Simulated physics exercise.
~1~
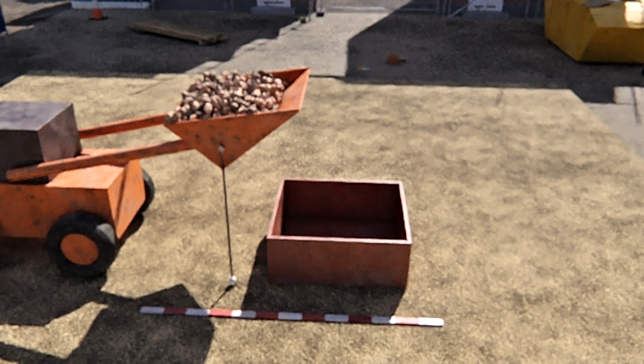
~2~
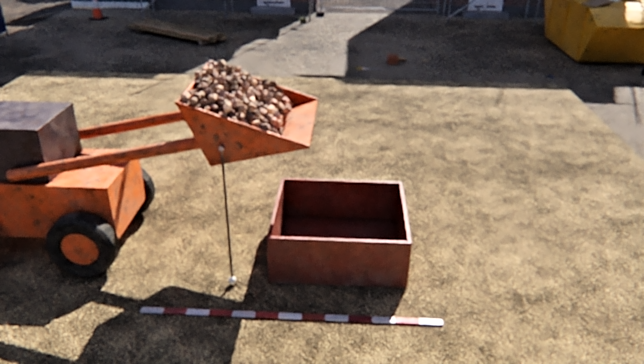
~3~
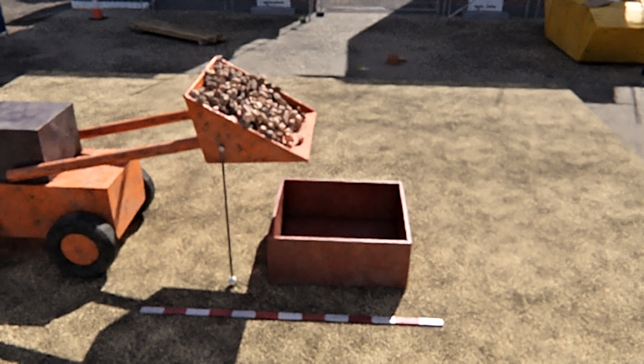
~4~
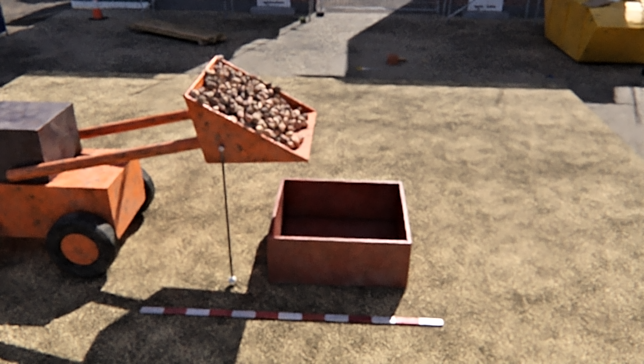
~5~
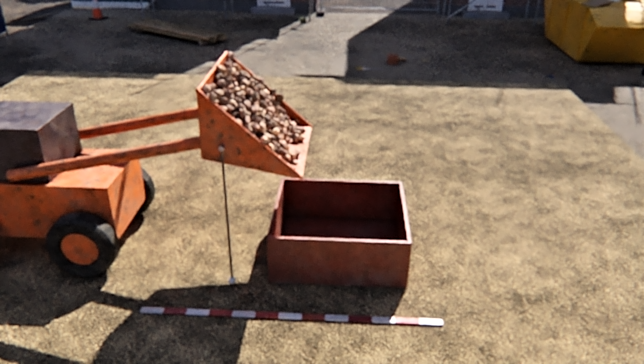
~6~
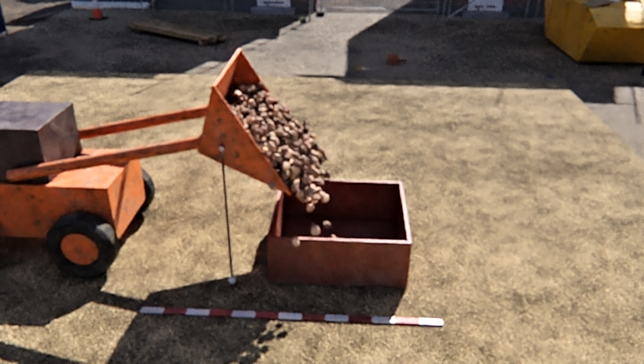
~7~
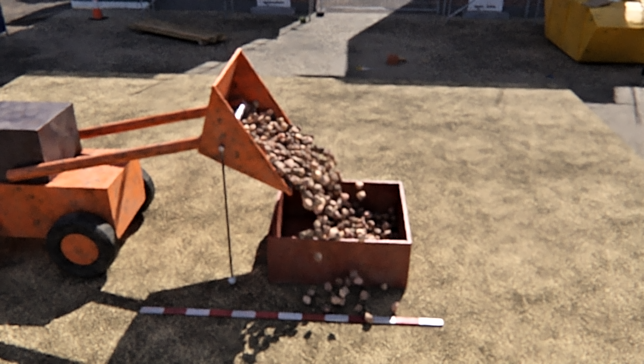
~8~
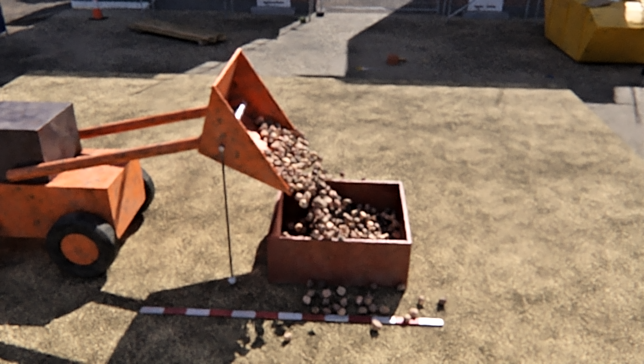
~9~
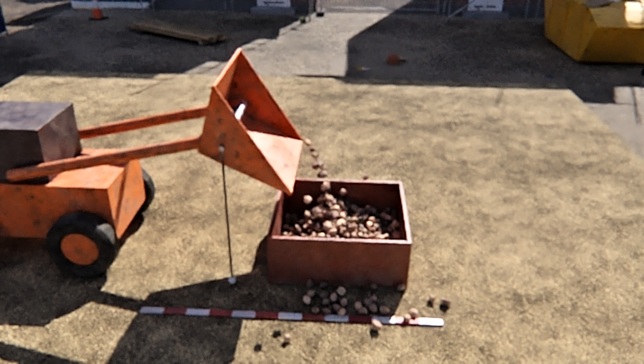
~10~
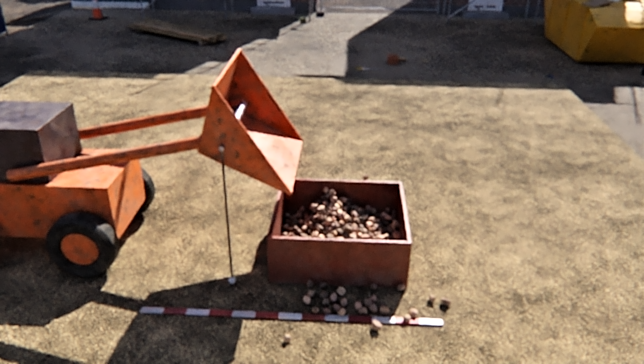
An orange loader tipped its raised bucket of small brown stones in stages, pausing partway, until they poured into a reddish open bin. The bucket emptied and stayed tilted, leaving most stones heaped in the bin and some scattered in front.
